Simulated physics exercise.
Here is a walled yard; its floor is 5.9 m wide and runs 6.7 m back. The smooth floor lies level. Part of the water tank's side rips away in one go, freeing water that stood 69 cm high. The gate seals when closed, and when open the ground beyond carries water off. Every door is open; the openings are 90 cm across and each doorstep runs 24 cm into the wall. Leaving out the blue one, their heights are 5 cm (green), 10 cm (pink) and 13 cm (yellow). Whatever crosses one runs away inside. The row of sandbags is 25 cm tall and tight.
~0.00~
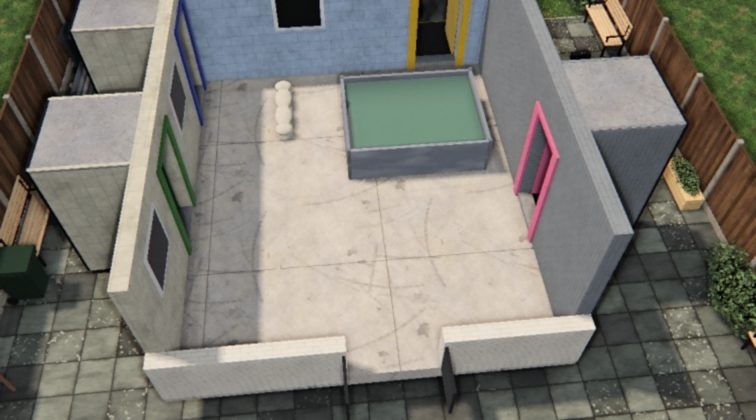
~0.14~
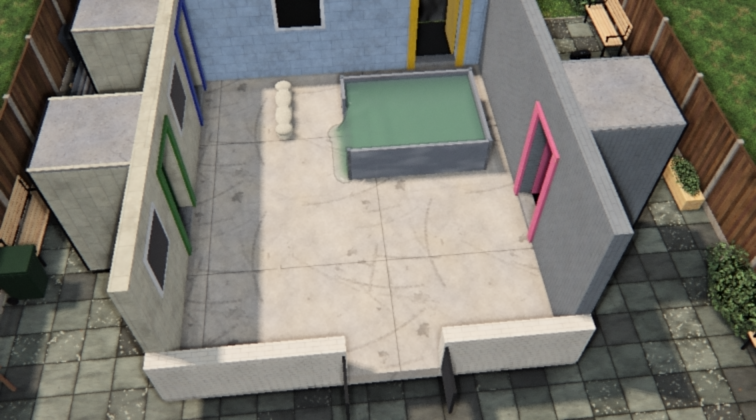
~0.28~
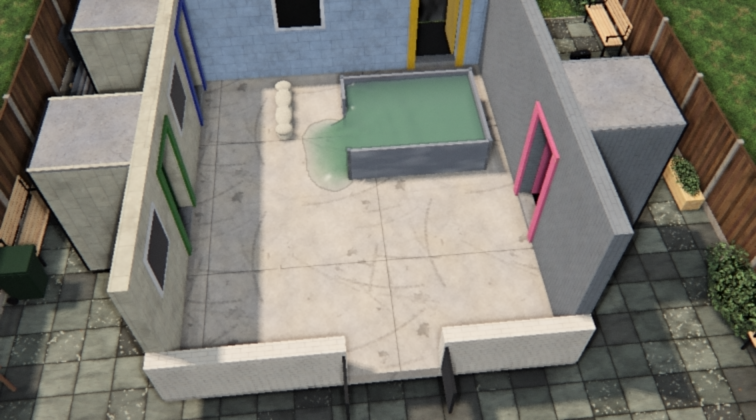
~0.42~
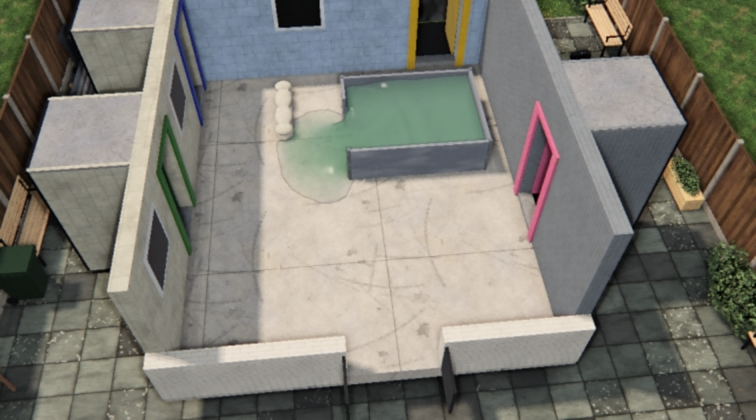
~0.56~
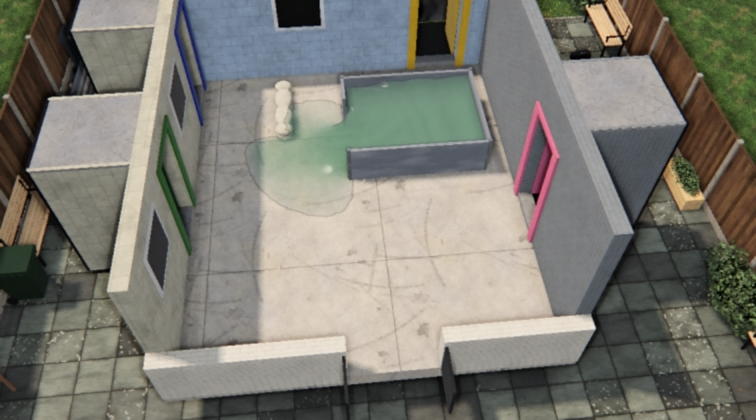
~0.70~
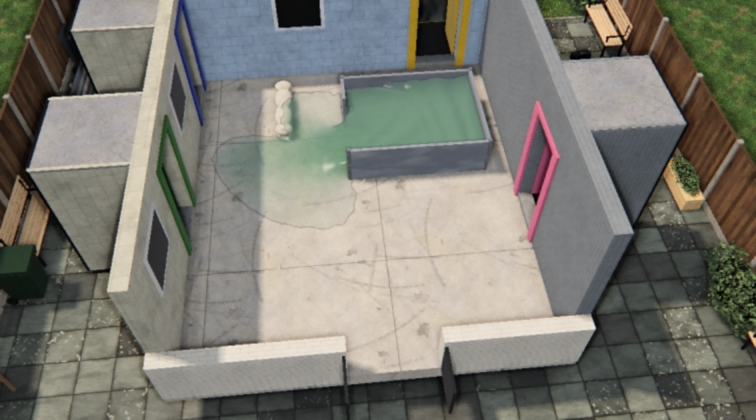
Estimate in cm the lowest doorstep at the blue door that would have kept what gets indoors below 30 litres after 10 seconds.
It would have to be roughly 10.5 cm high.
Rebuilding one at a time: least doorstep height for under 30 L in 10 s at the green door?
About 21 cm at green.
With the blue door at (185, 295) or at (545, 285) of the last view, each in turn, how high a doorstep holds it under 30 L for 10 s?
Roughly 10.0 and 7.0 cm.
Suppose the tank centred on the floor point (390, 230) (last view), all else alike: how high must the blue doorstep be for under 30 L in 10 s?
About 11.0 cm.
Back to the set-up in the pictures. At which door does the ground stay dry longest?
The pink one.
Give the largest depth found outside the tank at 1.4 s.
Roughly 37 cm.
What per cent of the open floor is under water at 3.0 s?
Some 50 per cent of it.
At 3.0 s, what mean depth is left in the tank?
Roughly 29 cm on average.
After 1.4 s water covers 30 % of the floor, deepest (37 cm) near (340, 160); it has not reached the blue door.
After 3.0 s water covers 50 % of the floor, deepest (36 cm) near (178, 376); 12 cm at the blue door, 0 litres in over its 17 cm doorstep.
After 10.0 s water covers 95 % of the floor, deepest (13 cm) near (366, 72); 8 cm at the blue door, 5 litres in over its 17 cm doorstep.
At the blue door as built, the water arrived by 1.5 s and peaked near 15 cm at 3.6 s.
With a doorstep of 9.5 cm, 38 litres would have come in within the 10 s; with 13 cm, 14 litres. So under 30 litres takes about 10.5 cm.
